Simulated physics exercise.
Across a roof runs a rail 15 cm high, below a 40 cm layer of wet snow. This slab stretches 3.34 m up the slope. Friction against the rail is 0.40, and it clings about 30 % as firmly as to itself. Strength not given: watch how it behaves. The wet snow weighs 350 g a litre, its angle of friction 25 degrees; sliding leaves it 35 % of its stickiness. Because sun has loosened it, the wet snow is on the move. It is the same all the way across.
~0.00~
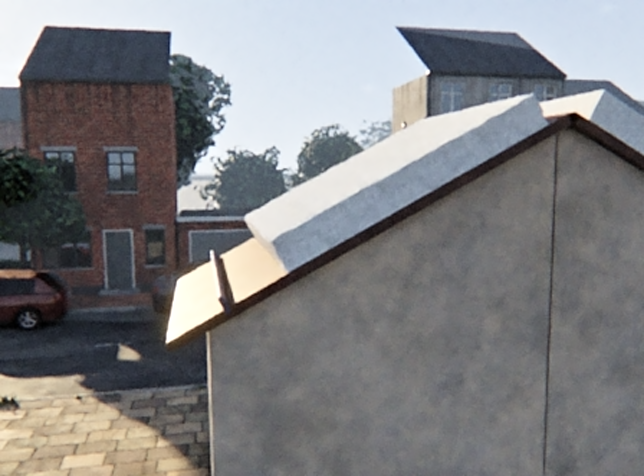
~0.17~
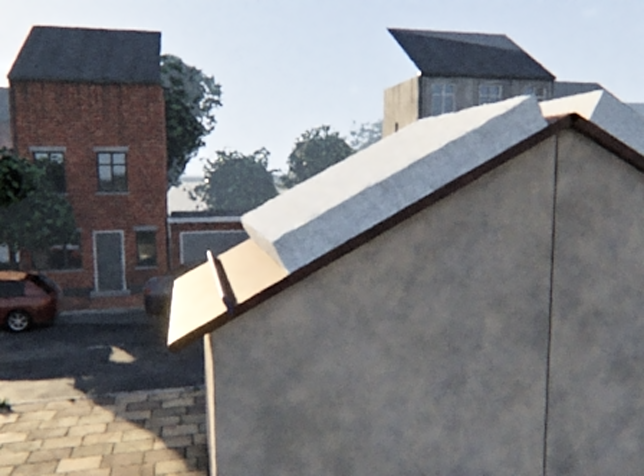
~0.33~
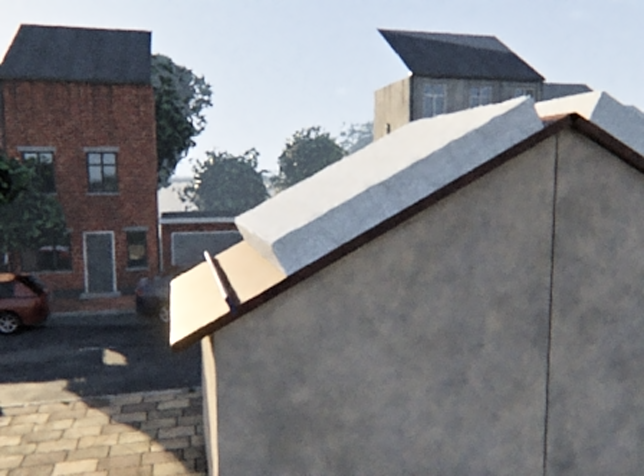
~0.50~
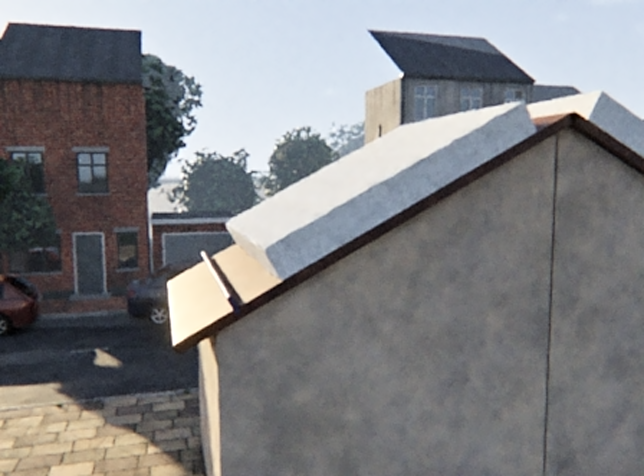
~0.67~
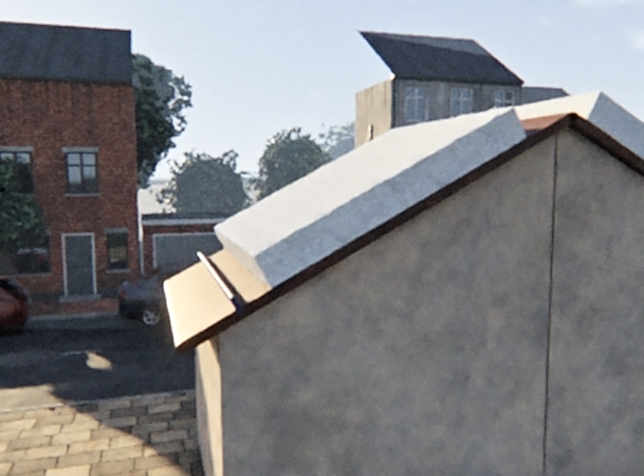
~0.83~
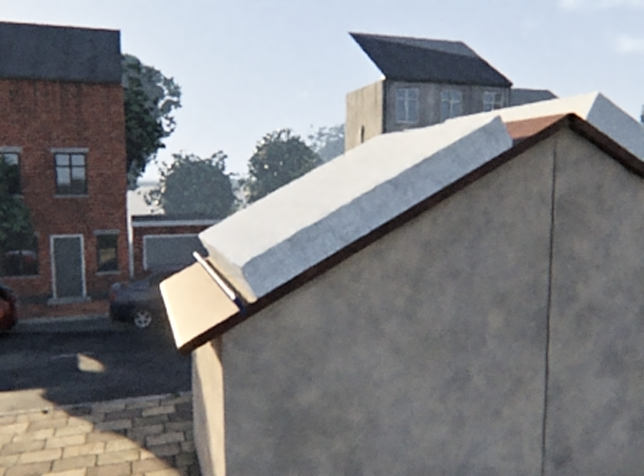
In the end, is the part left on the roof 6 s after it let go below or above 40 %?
Result: Exceeding 40 percent.
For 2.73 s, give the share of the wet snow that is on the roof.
I'd put it near 65 in a hundred.
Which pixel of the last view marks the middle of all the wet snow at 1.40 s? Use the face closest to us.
Look around (324, 236) on the near face.
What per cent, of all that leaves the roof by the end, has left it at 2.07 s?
The figure is some 50 %.
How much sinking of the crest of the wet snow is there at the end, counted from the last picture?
The top ends up roughly 0.8 m below where it was in the last picture.
By 1.40 s, 99 % of the snow is on the roof.
By 2.07 s, 78 % of the snow is on the roof.
By 2.73 s, 65 % of the snow is on the roof.
By 3.40 s, 60 % of the snow is on the roof.
By 6.00 s, at the end, 56 % of the snow is on the roof.
